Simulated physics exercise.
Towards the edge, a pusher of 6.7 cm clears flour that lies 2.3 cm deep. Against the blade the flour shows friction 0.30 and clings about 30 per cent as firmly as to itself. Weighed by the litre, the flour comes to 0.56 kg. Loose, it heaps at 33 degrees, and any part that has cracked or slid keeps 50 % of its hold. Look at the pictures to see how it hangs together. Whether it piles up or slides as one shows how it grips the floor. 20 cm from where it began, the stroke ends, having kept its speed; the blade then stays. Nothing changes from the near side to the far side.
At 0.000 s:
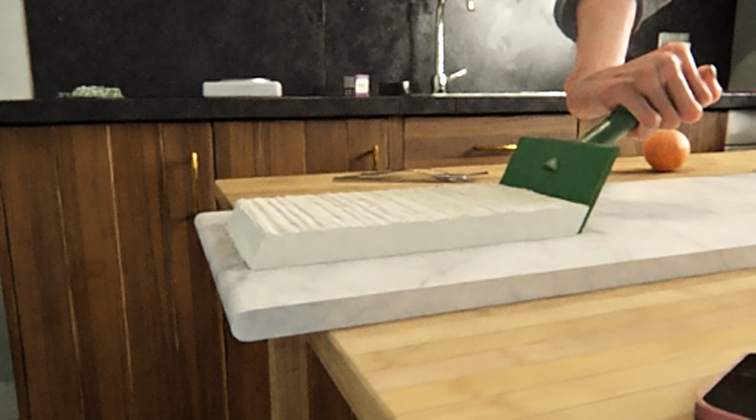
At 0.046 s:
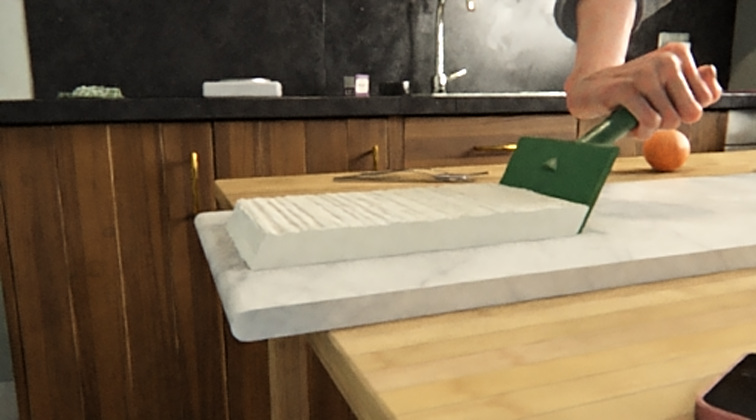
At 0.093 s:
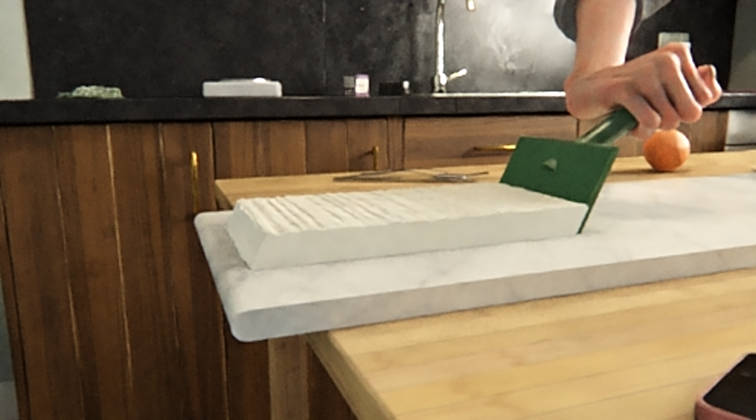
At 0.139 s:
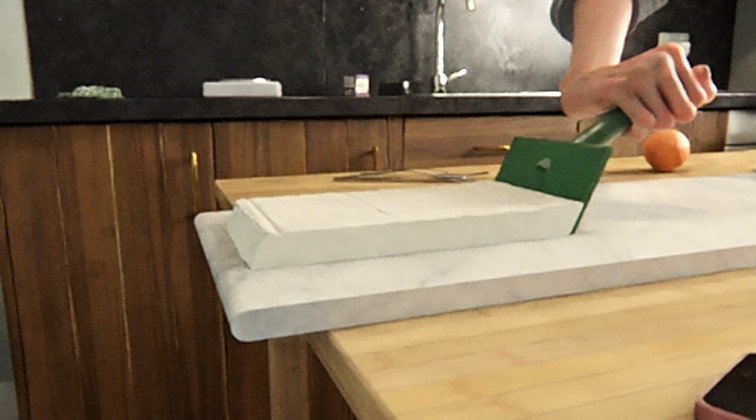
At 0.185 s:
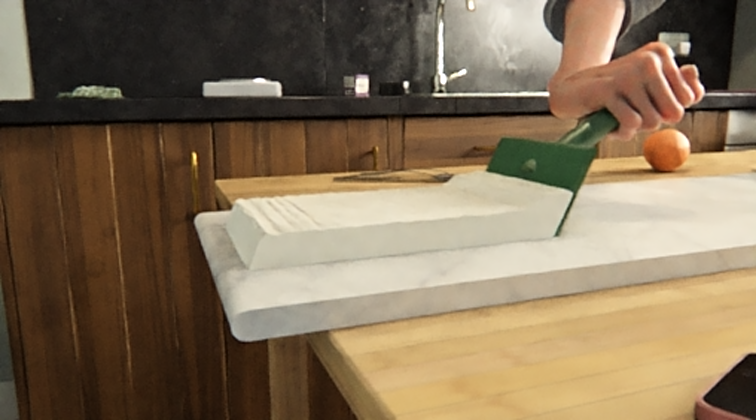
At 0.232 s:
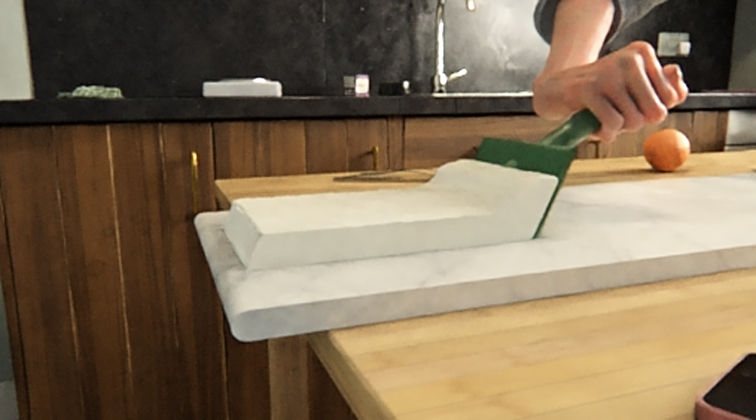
To begin with, a hand holds a green scraper still against the right end of a flat, ridged white slab of flour on a marble board. The hand then pushes the blade a short way left, and the flour's surface smooths while it heaps up higher beside the blade.
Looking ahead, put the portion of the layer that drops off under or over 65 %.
Of the layer, the piece that comes loose is not up to 65 in a hundred.
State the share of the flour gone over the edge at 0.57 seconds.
Estimate: Near 25 in a hundred.
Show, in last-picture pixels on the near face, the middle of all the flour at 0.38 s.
It sits close to (362, 234) in the last view.
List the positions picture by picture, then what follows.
The first frame shows foot of the blade at (576, 235), not yet moved; foremost bit of the flour at (252, 266), piled 2.2 cm high.
The second frame shows foot of the blade at (576, 235), not yet moved; foremost bit of the flour at (252, 266), piled 2.2 cm high.
The third frame shows foot of the blade at (576, 235), not yet moved; foremost bit of the flour at (252, 266), piled 2.3 cm high.
The fourth frame shows foot of the blade at (569, 236), moved 7 mm; foremost bit of the flour at (252, 266), piled 2.5 cm high.
The fifth frame shows foot of the blade at (553, 238), moved 2.2 cm; foremost bit of the flour at (251, 267), piled 3.5 cm high.
The sixth frame shows foot of the blade at (531, 240), moved 4.2 cm; foremost bit of the flour at (248, 267), piled 4.7 cm high.
After 0.38 s, 0 % has gone over the edge.
After 0.57 s, 24 % has gone over the edge.
After 0.75 s, 48 % has gone over the edge.
After 0.93 s, 48 % has gone over the edge.
After 0.98 s, 48 % has gone over the edge.
